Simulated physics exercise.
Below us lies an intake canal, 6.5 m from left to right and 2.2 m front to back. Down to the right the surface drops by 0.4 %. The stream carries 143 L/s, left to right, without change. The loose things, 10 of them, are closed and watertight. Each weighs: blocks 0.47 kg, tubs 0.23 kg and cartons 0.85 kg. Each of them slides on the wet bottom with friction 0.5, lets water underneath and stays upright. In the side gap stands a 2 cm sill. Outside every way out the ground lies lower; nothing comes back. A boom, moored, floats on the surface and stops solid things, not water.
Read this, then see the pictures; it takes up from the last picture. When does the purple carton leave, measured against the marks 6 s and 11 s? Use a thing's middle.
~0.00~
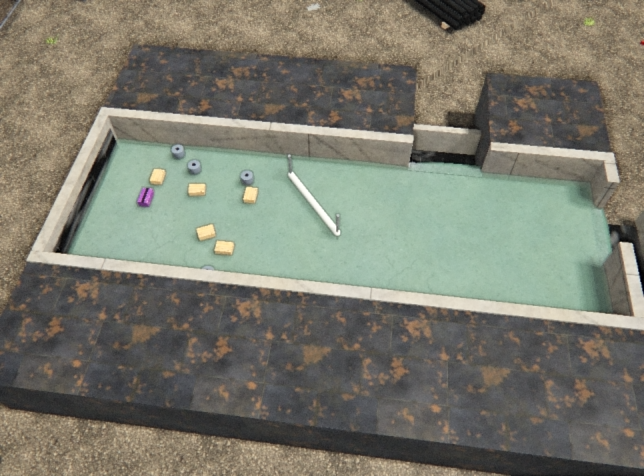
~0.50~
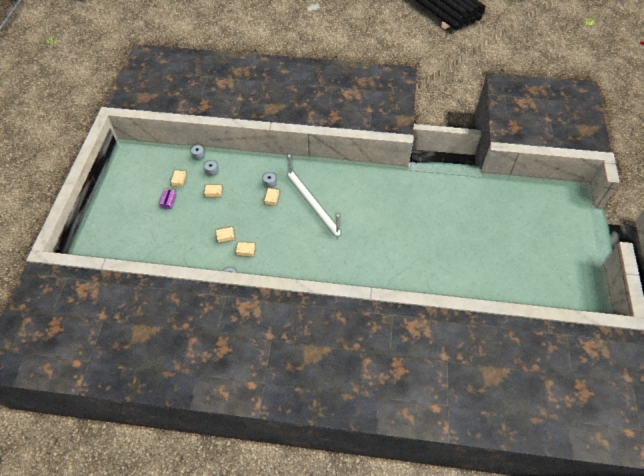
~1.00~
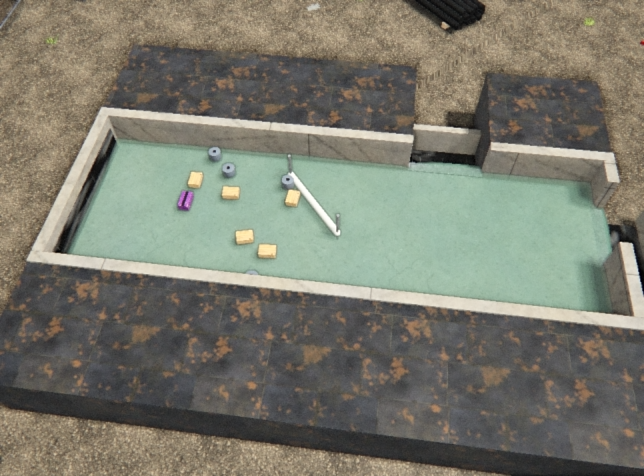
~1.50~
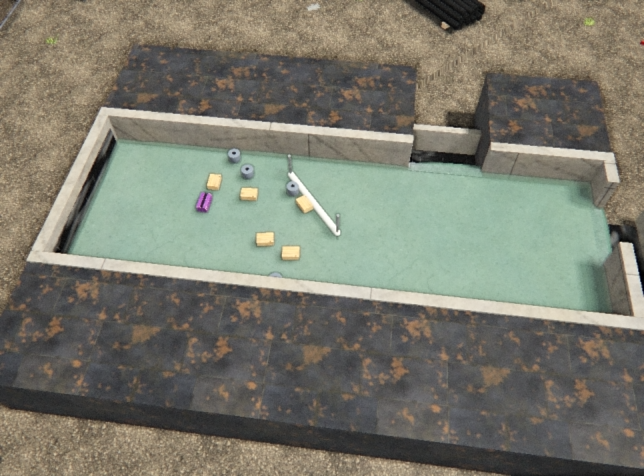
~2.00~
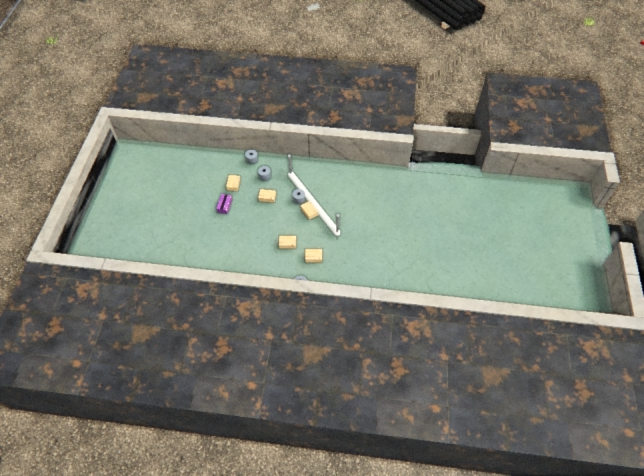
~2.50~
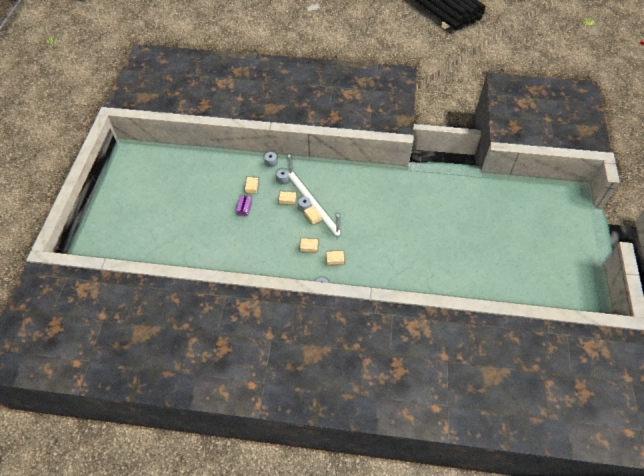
It will be washed out late, if at all.
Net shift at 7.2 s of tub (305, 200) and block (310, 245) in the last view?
Taking them in the order asked, 200 cm and then 350 cm.
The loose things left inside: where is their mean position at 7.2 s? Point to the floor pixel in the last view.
(392, 254).
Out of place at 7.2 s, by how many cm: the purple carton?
Shift: About 250 cm.
After 3.5 s the purple carton is near (287, 208), 1.9 m from its start, afloat; 0 of 10 are out; 10 afloat.
After 7.2 s the purple carton is near (328, 245), 2.5 m from its start, afloat; 1 of 10 are out; 9 afloat.
After 12.0 s the purple carton is near (451, 257), 4.0 m from its start, afloat; 3 of 10 are out; 7 afloat.
After 16.0 s the purple carton is near (556, 243), 5.2 m from its start, afloat; 6 of 10 are out; 4 afloat.
